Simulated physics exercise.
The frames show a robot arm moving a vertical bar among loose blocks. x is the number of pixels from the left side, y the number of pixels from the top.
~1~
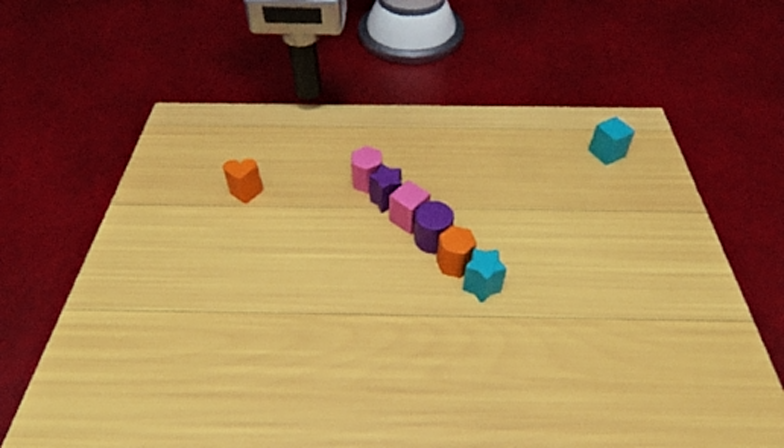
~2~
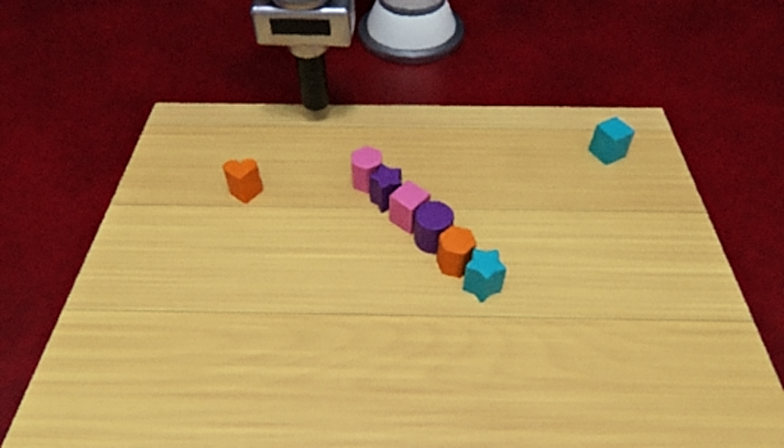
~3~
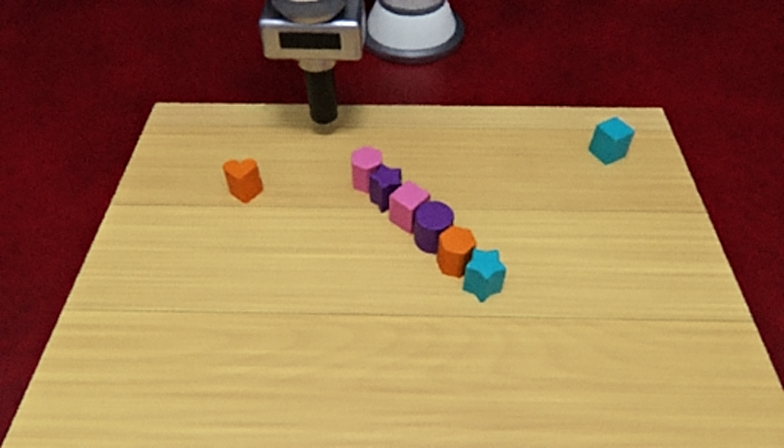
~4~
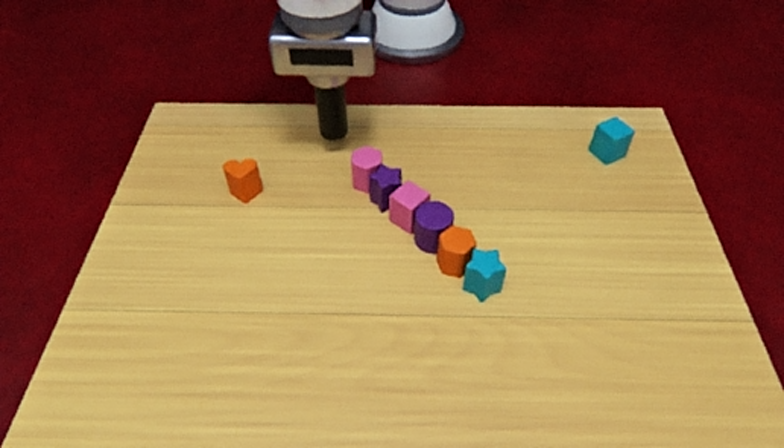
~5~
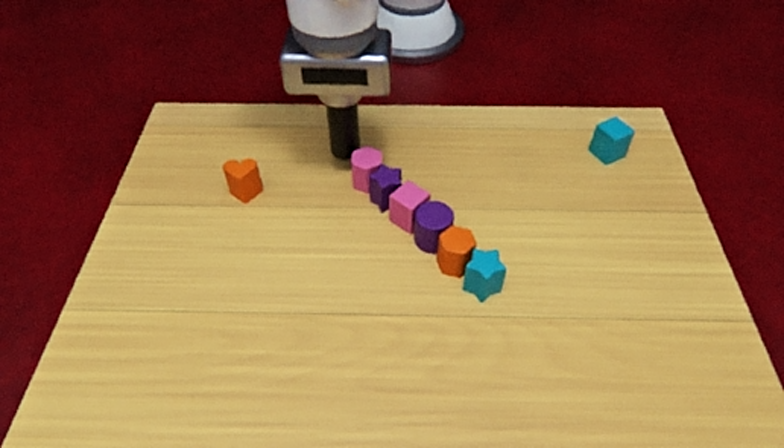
A robot arm lowering a dark vertical bar over a wooden board toward a diagonal row of colourful blocks, which stay still.
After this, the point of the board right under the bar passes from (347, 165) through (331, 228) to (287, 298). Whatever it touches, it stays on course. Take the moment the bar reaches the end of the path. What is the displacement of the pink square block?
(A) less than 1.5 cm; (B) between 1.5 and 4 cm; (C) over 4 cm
Choice A: Less than 1.5 cm.
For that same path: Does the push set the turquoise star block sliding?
In short: No.
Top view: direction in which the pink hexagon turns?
From above, the pink hexagon will be seen to turn anti-clockwise.
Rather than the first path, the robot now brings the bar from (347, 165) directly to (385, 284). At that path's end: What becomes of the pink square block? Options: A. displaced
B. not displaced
A
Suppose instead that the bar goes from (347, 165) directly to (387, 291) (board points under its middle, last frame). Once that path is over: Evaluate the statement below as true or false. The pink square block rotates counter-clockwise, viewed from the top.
That statement is not accurate.
The first path, step by step. One third of the way, bar (335, 192); pink hexagon (368, 169), turned 50° anticlockwise; purple star block (396, 177), turned 15° anticlockwise; pink square block (417, 194), turned 20° clockwise.
Two thirds of the way, bar (320, 238); pink hexagon (368, 169), turned 50° anticlockwise; purple star block (396, 177), turned 15° anticlockwise; pink square block (417, 194), turned 20° clockwise.
At the end, bar (284, 285); pink hexagon (368, 169), turned 50° anticlockwise; purple star block (396, 177), turned 15° anticlockwise; pink square block (417, 194), turned 20° clockwise; turquoise star block unmoved.
